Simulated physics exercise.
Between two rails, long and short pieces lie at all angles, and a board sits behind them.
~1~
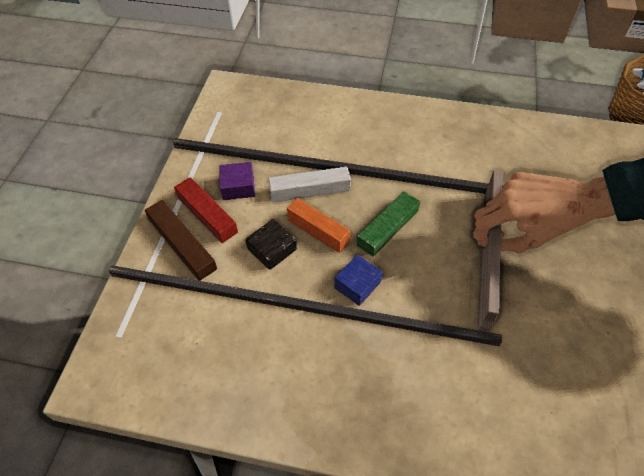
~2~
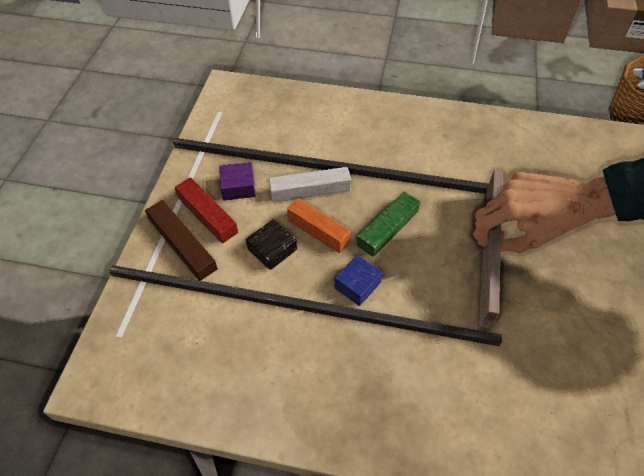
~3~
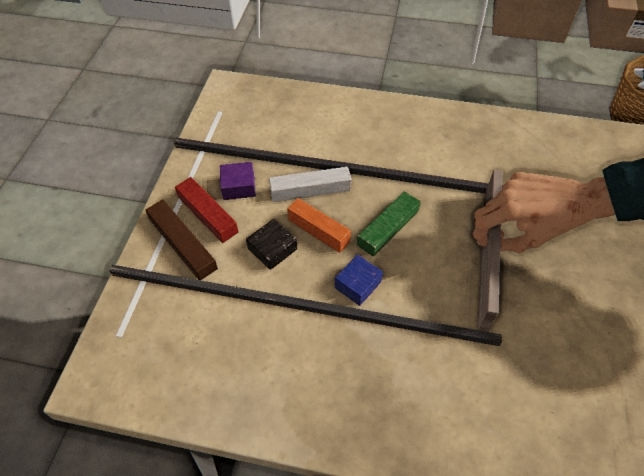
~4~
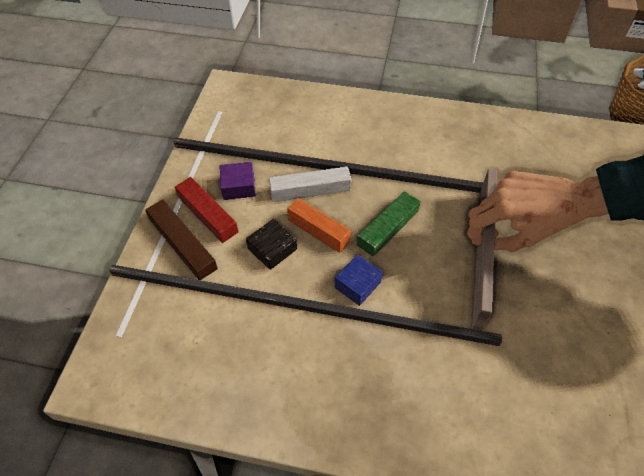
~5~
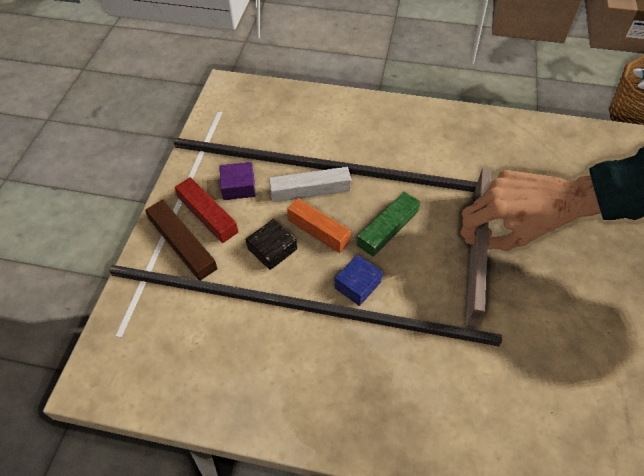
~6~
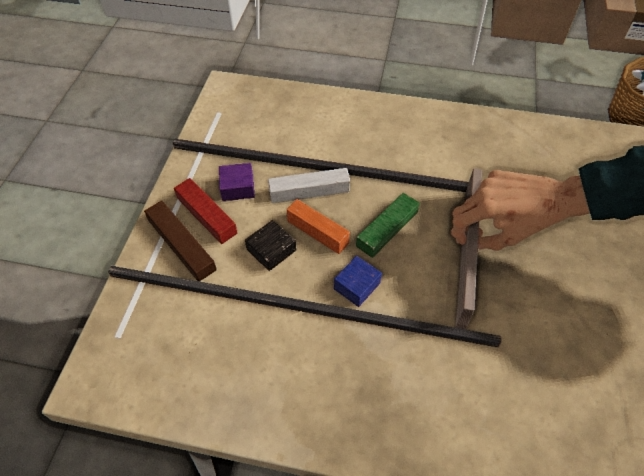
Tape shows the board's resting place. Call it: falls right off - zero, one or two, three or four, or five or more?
Call: Five or more.
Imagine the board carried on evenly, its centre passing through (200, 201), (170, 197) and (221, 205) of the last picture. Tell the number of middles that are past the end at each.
Middles past end - pos 1: 3, pos 2: 6, pos 3: 2.
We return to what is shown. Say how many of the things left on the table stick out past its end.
The total would be 0.
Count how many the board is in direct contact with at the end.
The count in contact is 2.
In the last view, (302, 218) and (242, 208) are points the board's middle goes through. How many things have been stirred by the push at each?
By then 6, and later 8.
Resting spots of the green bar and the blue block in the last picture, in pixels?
Near (170, 191) and (138, 249).
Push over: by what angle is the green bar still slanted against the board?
Out of line by around 0°.
Soon after, none off yet; brown stick at rest near (180, 240); red bar at rest near (205, 210); purple block at rest near (237, 182).
Then, none off yet; brown stick at rest near (180, 240); red bar at rest near (203, 211); purple block moved about its own width near (212, 179).
Further on, none off yet; brown stick moved a little near (139, 235); red bar moved about its own width near (138, 198); purple block tipped a little near (148, 166).
At rest, the number that fall off is five or more; fallen, orange bar, white bar, black block, purple block, red bar and brown stick.
